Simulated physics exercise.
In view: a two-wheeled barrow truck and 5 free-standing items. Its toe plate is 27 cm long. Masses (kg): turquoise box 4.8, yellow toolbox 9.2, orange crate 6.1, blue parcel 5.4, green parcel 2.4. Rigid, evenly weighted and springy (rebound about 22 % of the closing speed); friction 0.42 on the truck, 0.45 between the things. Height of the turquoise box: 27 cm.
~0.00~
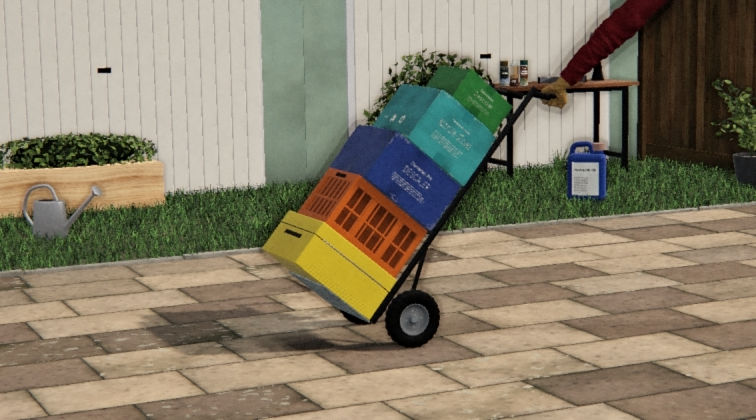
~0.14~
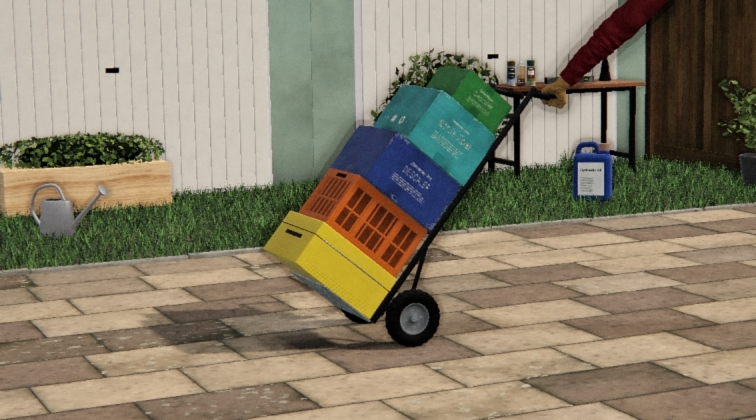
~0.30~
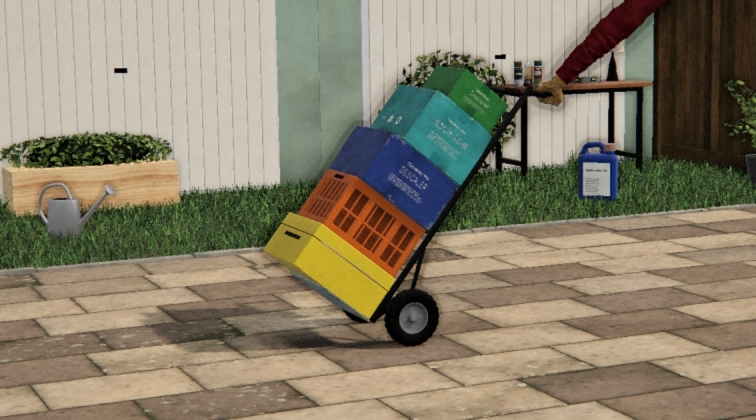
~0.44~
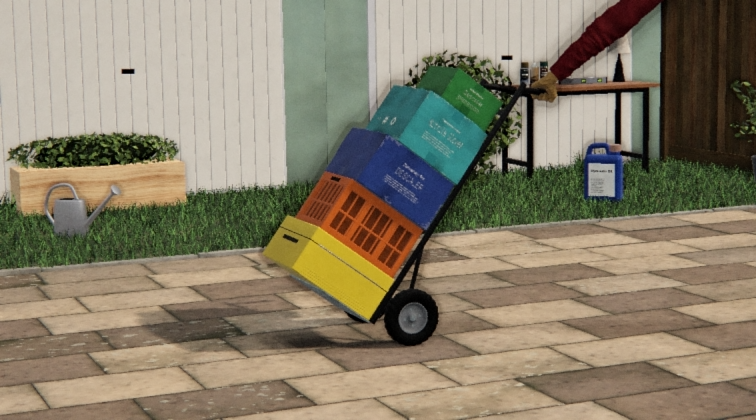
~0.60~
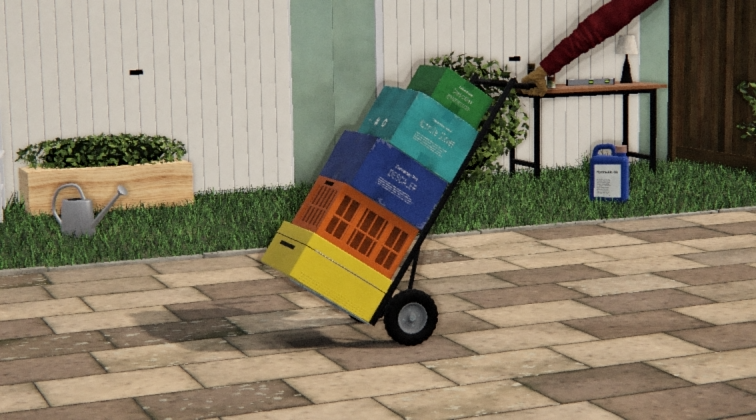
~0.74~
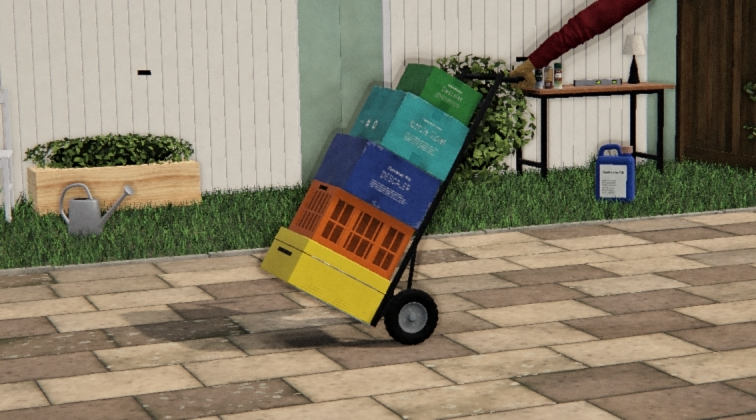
A paved yard with a strip of grass before a white fence and pale green wall is seen from the side. A two-wheeled barrow truck, leaning right, carries yellow, orange, blue, turquoise and green boxes from bottom to top, between a planter with a grey watering can and a table. A red-sleeved, gloved arm pushes it slowly left, gradually raising it more upright, as the camera follows.
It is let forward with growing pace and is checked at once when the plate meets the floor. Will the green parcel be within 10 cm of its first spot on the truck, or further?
The green parcel stays put.
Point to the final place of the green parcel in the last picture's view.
Near (322, 101).
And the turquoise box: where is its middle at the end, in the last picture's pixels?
At about (318, 150).
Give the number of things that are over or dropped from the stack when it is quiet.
That comes to 0.
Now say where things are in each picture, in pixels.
In the first picture, 40° short of upright; green parcel (466, 101); turquoise box (432, 134).
In the second picture, 40° short of upright; orange crate (362, 223); blue parcel (395, 177).
In the third picture, 39° short of upright; turquoise box (429, 134); yellow toolbox (329, 265).
In the fourth picture, 37° short of upright; orange crate (358, 224); blue parcel (389, 178).
In the fifth picture, 34° short of upright; turquoise box (417, 133); yellow toolbox (326, 271).
In the sixth picture, 31° short of upright; green parcel (437, 94); orange crate (351, 229).
Around 1.54 s, truck upright; green parcel shifted 4 cm near (321, 100); turquoise box shifted 3 cm; blue parcel shifted 2 cm.
Around 1.74 s, truck upright; green parcel tipped 4° against what carries it near (301, 101); turquoise box tipped 4° against what carries it; blue parcel tipped 4° against what carries it.
Finally (2.7 s), all 5 still in place (within 10 cm). Final places as that camera would see them, green parcel near (322, 101).
